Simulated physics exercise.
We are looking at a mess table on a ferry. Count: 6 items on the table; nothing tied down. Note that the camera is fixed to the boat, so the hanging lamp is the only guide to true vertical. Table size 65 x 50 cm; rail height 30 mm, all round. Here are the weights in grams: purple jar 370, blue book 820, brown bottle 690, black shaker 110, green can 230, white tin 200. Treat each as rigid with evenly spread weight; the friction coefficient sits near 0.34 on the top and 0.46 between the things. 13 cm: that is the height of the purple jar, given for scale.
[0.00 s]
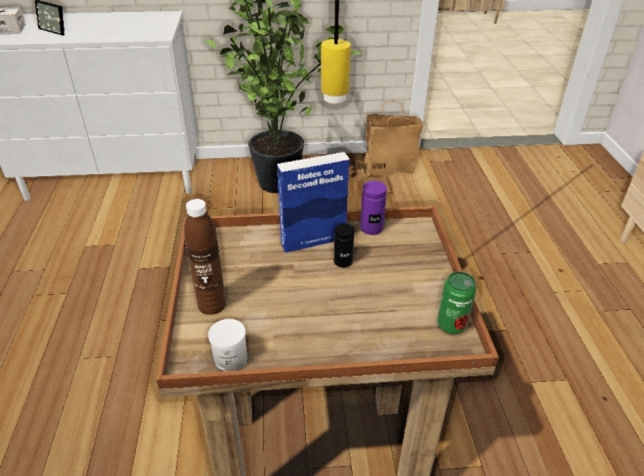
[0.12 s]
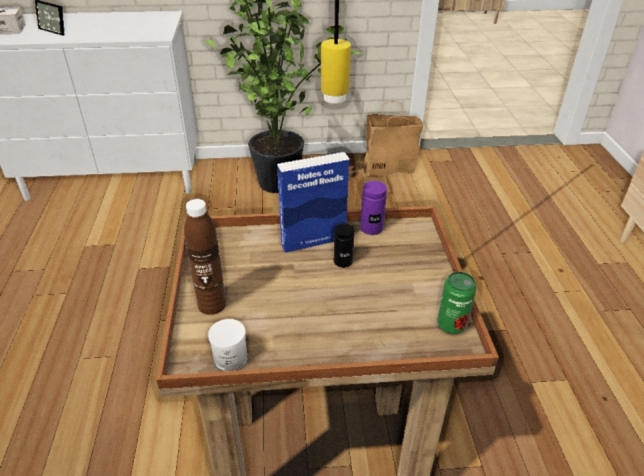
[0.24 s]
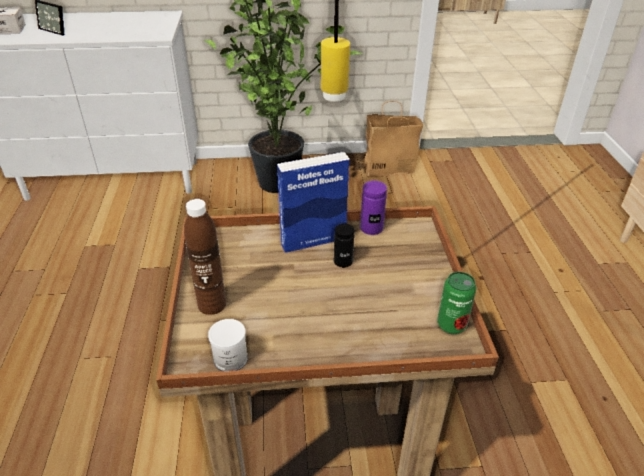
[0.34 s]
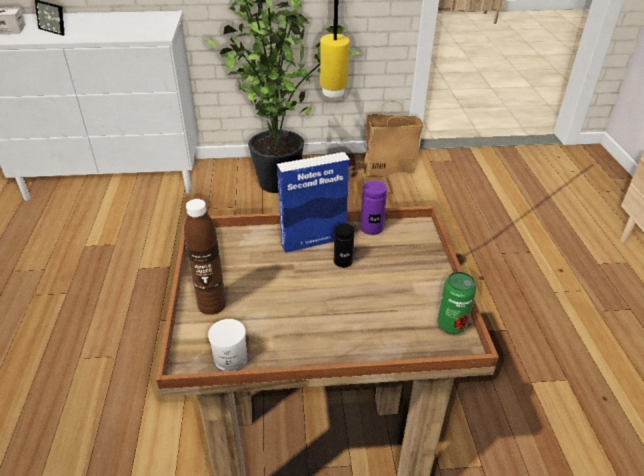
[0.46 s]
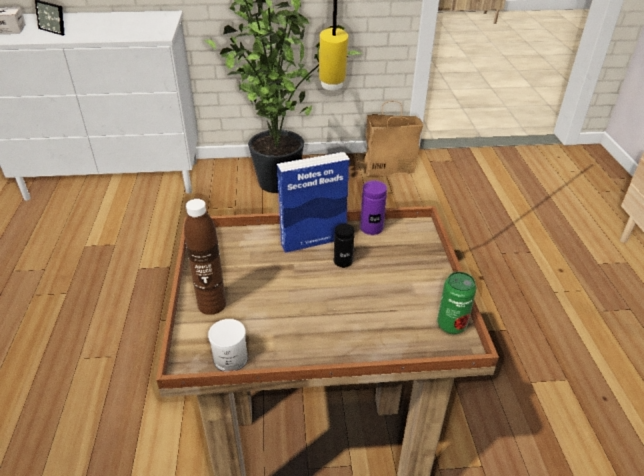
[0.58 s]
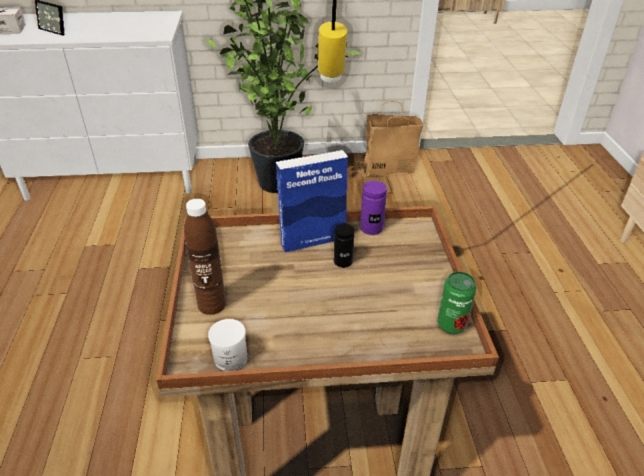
The yellow hanging lamp swings slightly away above the table while the six items stay still.
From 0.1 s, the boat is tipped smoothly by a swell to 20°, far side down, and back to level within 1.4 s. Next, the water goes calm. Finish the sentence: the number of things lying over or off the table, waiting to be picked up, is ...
... is exactly two.
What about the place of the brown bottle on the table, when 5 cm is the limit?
Brown bottle: Moved.
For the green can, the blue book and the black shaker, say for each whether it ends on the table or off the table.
Outcome: The green can remains on its support; the blue book departs its support; the black shaker remains on its support.
After 0.98 s, heel 17°, far side down; blue book now off the table; brown bottle 37° off its base.
After 1.28 s, heel 4°, far side down; brown bottle on its side.
In the end (2.0 s), off the table, blue book; toppled on the table, brown bottle; the other 4 under 5 cm from the start. In the last view, purple jar near (373, 207), blue book near (259, 258).
